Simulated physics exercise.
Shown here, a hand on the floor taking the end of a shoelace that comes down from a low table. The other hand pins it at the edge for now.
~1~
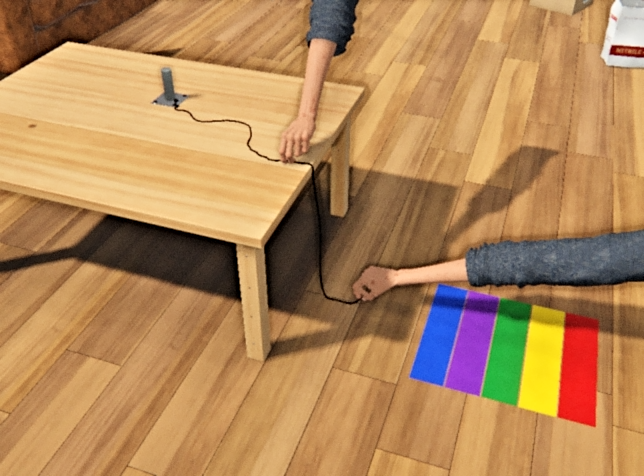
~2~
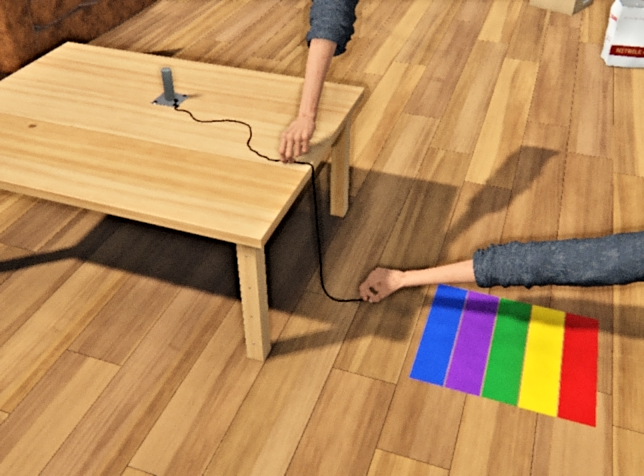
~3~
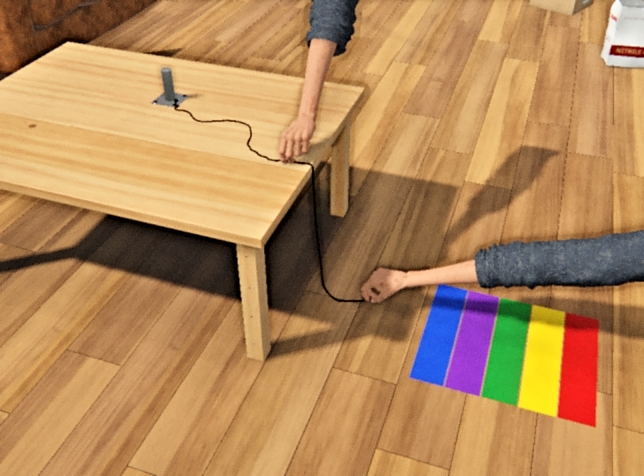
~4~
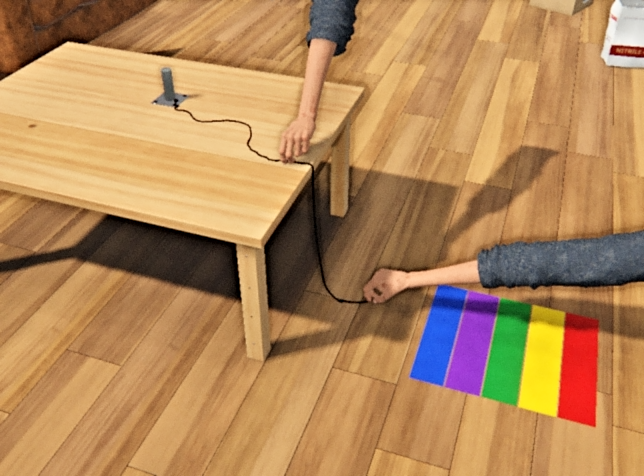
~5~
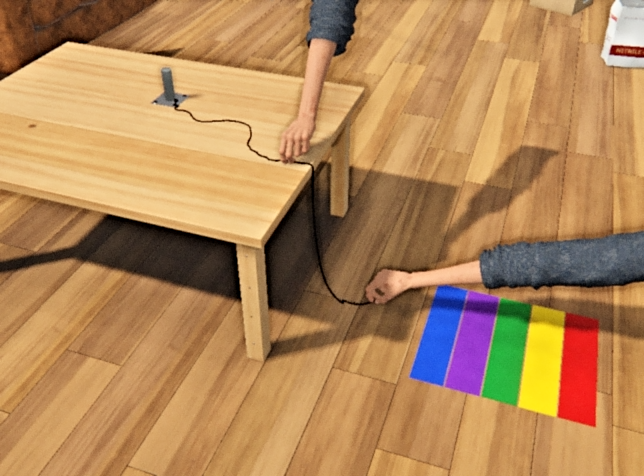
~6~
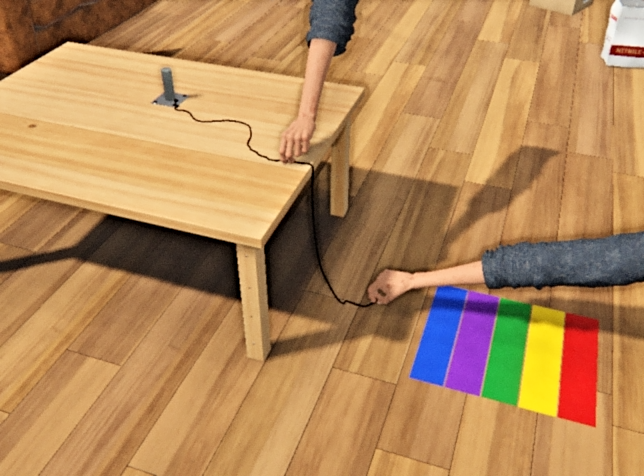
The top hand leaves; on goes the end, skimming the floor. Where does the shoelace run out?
Over green.
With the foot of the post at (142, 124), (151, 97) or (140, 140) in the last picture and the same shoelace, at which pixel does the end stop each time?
In that order: (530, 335), (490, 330) and (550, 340).
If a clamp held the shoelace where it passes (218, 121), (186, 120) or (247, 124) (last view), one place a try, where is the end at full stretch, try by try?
The places are (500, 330), (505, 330) and (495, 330).
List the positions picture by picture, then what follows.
The first frame shows end (362, 297); blue (431, 363); purple (467, 372); green (502, 381); yellow (539, 391); red (578, 401).
The second frame shows end (368, 299); shoelace through (183, 110) (235, 121) (254, 151) (313, 172) (318, 236) (324, 289).
The third frame shows end (370, 299).
The fourth frame shows end (372, 300); shoelace through (183, 110) (235, 121) (254, 151) (313, 172) (316, 236) (327, 289).
The fifth frame shows end (375, 300).
The sixth frame shows end (377, 301); shoelace through (183, 110) (235, 121) (254, 151) (313, 172) (315, 236) (331, 289).
Soon after, end near (456, 320); over blue.
Then, end near (496, 330); over green.
At full stretch, end near (520, 335); over green. The end stops over the green strip.
